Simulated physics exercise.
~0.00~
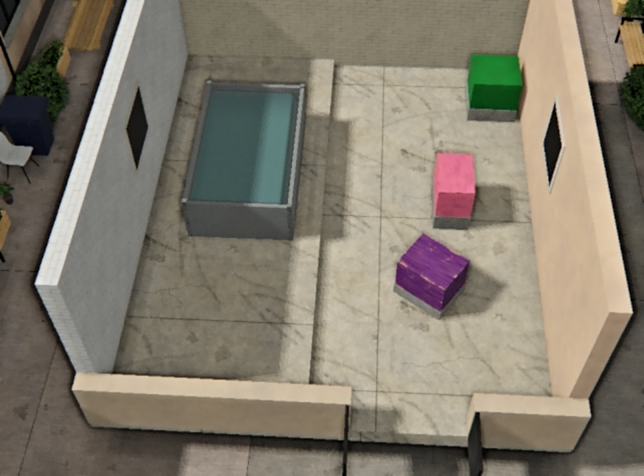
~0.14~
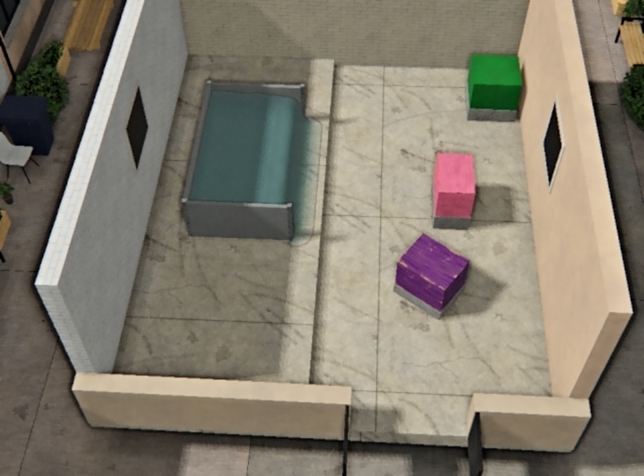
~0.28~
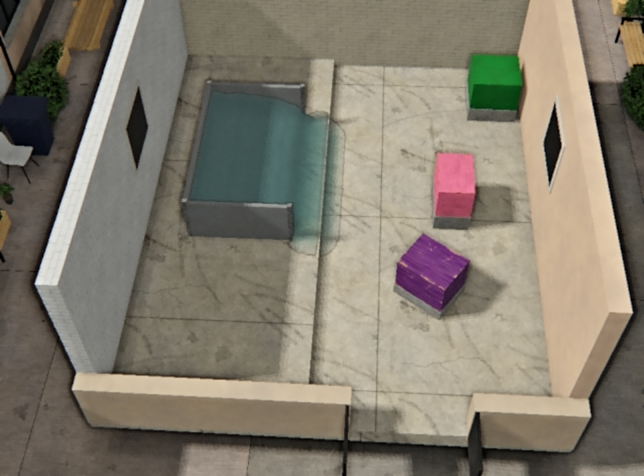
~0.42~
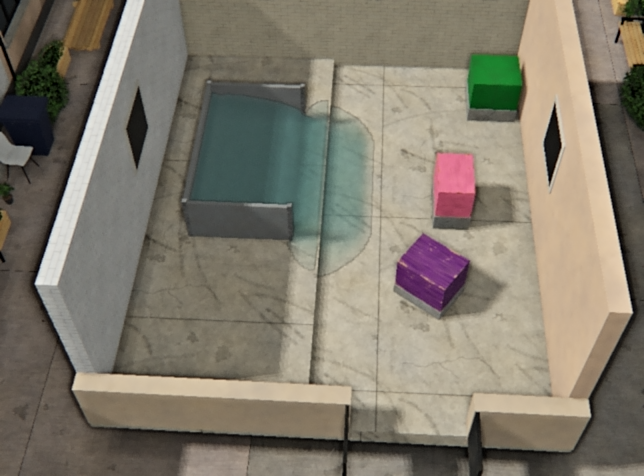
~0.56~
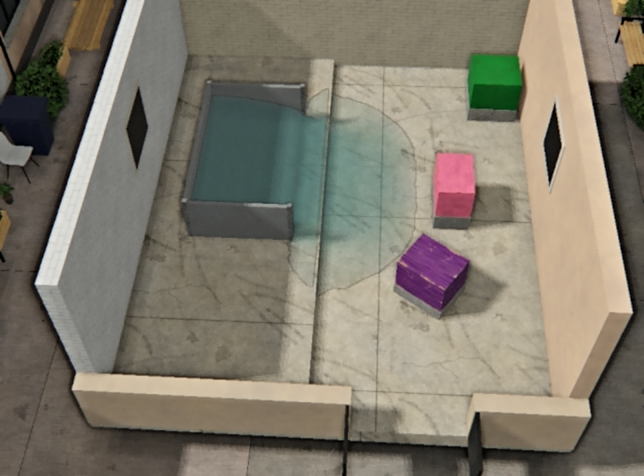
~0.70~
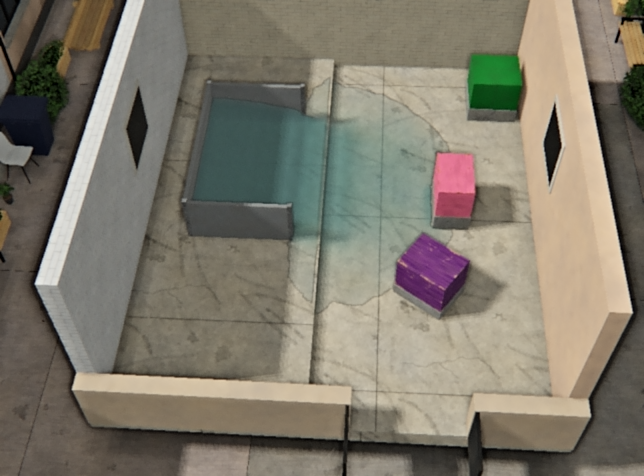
A large open tank of blue-green water with grey walls stands at the left of a walled, marble-floored yard, seen from high above by a still camera. To the right, a green, a pink and a purple crate rest on grey blocks. The tank's right side disappears, and water pours out, spreading rightward across the floor in a widening, thinning sheet that reaches around the pink and purple crates' blocks.
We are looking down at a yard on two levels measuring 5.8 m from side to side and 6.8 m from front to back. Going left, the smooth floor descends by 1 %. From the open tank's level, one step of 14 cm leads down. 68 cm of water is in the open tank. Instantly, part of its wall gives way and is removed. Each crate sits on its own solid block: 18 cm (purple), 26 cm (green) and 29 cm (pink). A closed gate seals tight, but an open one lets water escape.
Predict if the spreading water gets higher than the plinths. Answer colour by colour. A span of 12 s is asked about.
I would say the purple crate ends up wet, the green crate ends up wet, the pink crate ends up wet.
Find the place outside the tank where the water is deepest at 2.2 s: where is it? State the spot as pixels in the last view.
Location: Approx. (517, 134).
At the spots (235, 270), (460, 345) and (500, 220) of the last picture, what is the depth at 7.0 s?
Spot by spot: Some 0, 9, then 6 cm.
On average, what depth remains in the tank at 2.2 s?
Average depth: About 15 cm.
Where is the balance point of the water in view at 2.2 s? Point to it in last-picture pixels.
I'd put it close to (391, 187).
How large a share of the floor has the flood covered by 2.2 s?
Covered: Roughly 50 %.
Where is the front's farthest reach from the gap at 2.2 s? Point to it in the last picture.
Somewhere around (550, 423).
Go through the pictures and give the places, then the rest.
Still water, 68 cm deep, in the open tank at (247, 145), in the first picture.
The front is at (293, 244), 1.3 m from the gap at (295, 168); 0.5 m2 of floor is under water; 68 cm left at the back of the open tank, in the second picture.
Water pours out at (296, 168) and has run 1.5 m, to (317, 248); deepest outside 30 cm, 66 cm at the open tank's back, in the third picture.
Water pours out at (296, 169) and has run 1.8 m, to (324, 270); deepest outside 28 cm, 58 cm at the open tank's back, in the fourth picture.
The front is at (318, 290), 2.1 m from the gap at (296, 170); 5.8 m2 of floor is under water; 57 cm left at the back of the open tank, in the fifth picture.
The front is at (445, 233), 2.5 m from the gap at (296, 170); 8.0 m2 of floor is under water; 52 cm left at the back of the open tank, in the sixth picture.
After 1.4 s water covers 40 % of the floor and is deepest (45 cm) near (421, 205); purple plinth reached, green plinth reached, pink plinth reached.
After 2.2 s water covers 50 % of the floor and is deepest (42 cm) near (517, 134); purple plinth reached, green plinth reached, pink plinth reached.
After 3.5 s water covers 60 % of the floor and is deepest (24 cm) near (439, 74); purple plinth reached, green plinth reached, pink plinth reached.
After 7.0 s water covers 70 % of the floor and is deepest (15 cm) near (360, 288); purple plinth reached, green plinth reached, pink plinth reached.
After 12.0 s water covers 70 % of the floor and is deepest (13 cm) near (338, 71); highest at the purple plinth 27 cm, highest at the green plinth 43 cm, highest at the pink plinth 41 cm.
